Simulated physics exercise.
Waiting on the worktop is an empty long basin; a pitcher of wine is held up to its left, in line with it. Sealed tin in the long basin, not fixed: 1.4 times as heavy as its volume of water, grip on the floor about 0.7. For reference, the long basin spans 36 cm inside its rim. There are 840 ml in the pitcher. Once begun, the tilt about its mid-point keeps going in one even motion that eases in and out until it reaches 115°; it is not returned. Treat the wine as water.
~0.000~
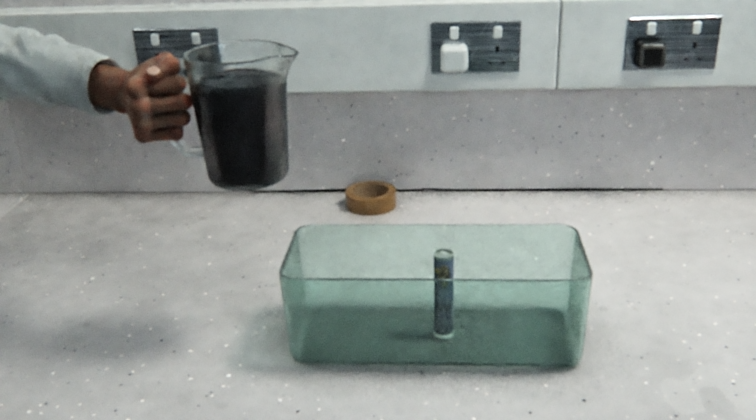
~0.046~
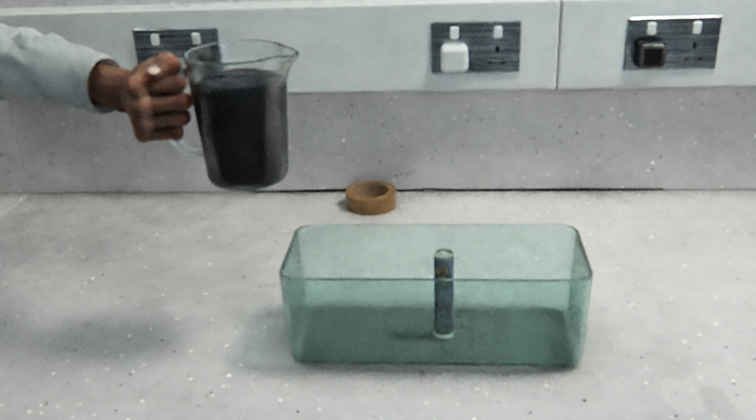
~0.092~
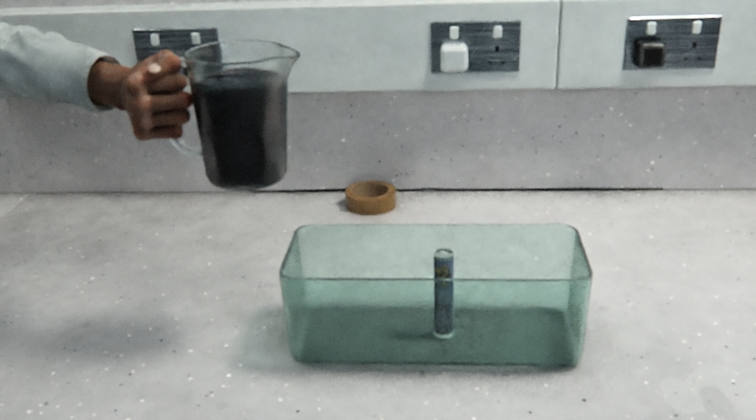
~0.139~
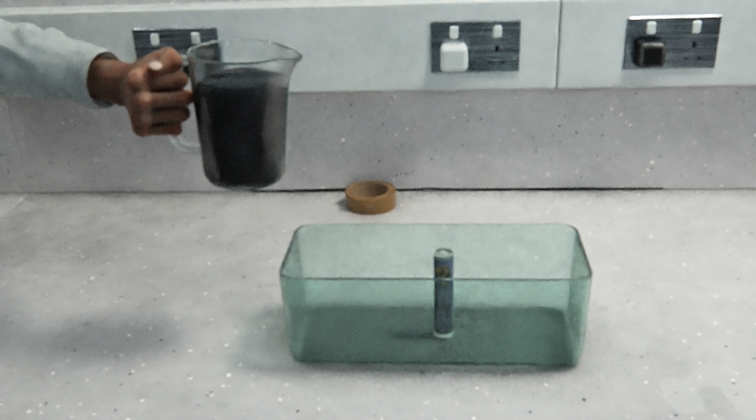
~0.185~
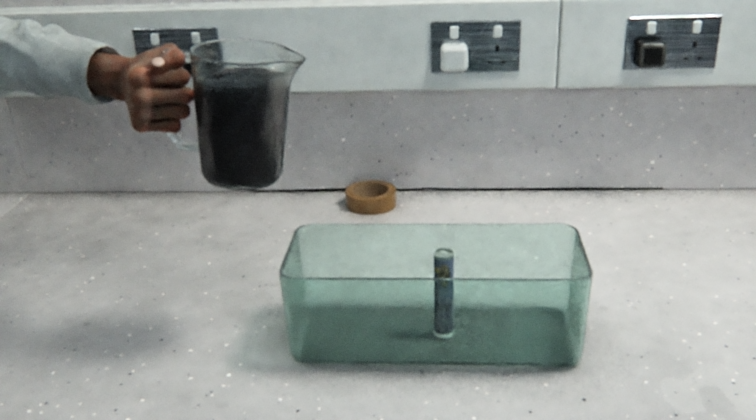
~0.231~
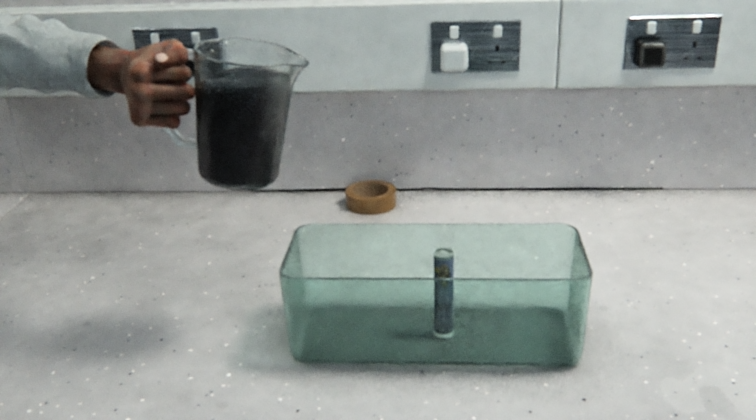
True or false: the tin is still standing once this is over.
True.
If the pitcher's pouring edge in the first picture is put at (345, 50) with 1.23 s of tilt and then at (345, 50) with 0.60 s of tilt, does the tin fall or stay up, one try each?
In the first try it comes down; in the second it comes down.
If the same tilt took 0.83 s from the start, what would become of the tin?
With that tilt, the tin stays on its base.
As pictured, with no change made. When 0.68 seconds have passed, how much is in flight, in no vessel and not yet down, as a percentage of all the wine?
Close to 12 in a hundred.
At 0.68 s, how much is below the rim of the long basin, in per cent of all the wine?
Fraction in basin: Approx. 1%.
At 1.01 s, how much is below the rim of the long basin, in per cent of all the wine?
Some 46 per cent.
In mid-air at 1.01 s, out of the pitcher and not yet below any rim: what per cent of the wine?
Close to 24 per cent.
Then, 0.68 s in, the tilt is 67° and 88 per cent is still to pour; the tin stands where it began.
Then, 1.01 s in, the tilt is 106° and 29 per cent is still to pour; the tin stands where it began.
Then, 1.36 s in, the tilt is 115° and 0 per cent is still to pour; the tin stands where it began.
Then, 1.73 s in, the tilt is 115° and 0 per cent is still to pour; the tin stands where it began.
Finally, the tin stands where it began.
